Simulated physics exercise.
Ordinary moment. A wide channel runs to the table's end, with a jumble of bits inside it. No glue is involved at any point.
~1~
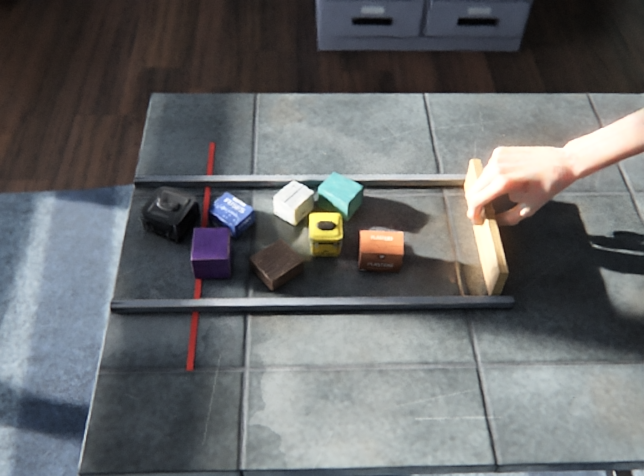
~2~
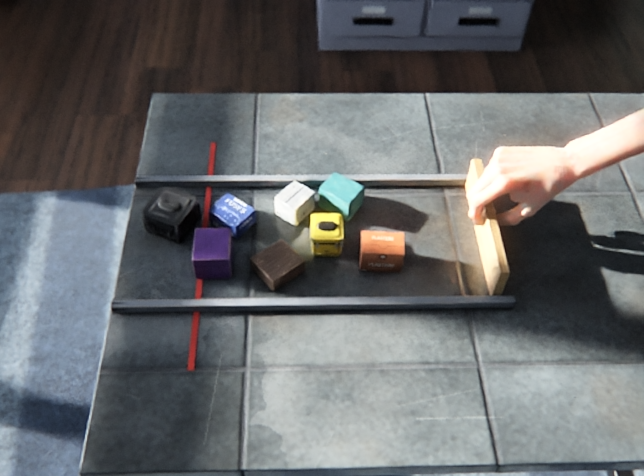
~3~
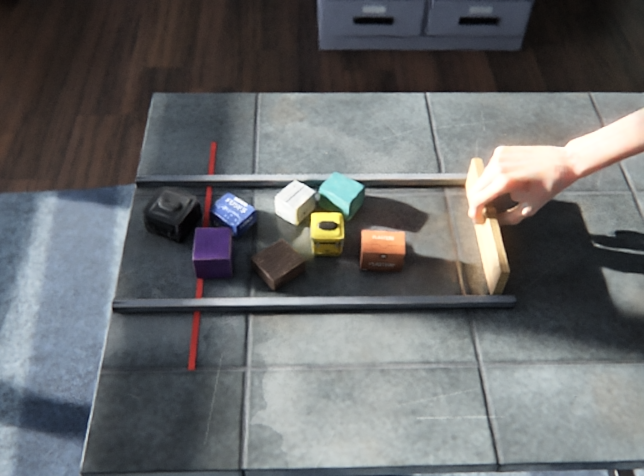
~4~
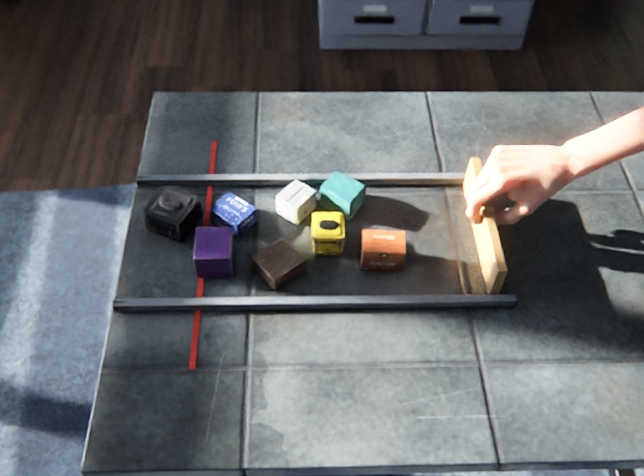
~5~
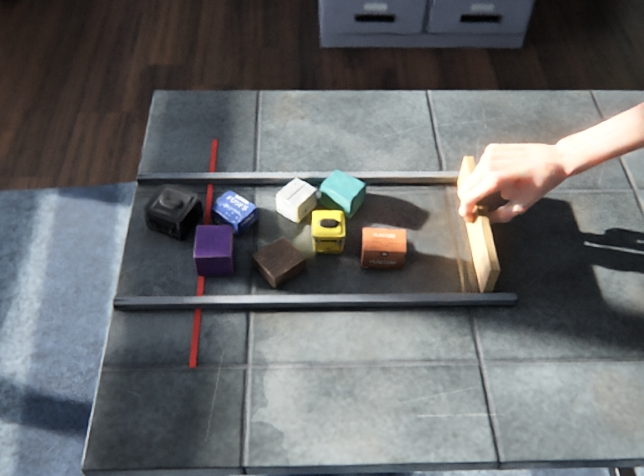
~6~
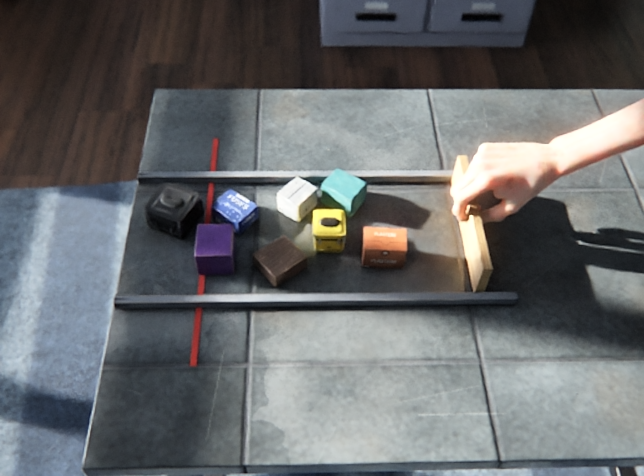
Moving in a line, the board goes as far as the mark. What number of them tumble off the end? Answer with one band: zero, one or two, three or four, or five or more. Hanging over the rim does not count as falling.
One or two.
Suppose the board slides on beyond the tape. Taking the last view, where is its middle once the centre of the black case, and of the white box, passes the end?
Around (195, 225), then around (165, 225).
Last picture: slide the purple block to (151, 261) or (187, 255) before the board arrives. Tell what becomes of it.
In turn it tumbles off; is lost.
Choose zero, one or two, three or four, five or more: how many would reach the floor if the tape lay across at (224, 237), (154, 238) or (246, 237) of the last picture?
No fall at all; five or over; not one.
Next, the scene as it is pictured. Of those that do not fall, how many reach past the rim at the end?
So the number is 3.
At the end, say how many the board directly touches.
The answer is 3.
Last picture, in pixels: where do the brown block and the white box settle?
First object: (129, 272); second object: (167, 212).
Soon after, none off yet; black case at rest near (174, 210); purple block at rest near (216, 249); blue box at rest near (235, 212).
Then, none off yet; black case at rest near (171, 208); purple block moved about its own width near (179, 247); blue box moved about its own width near (213, 222).
At rest, the number that fall off is one or two; fallen, purple block.
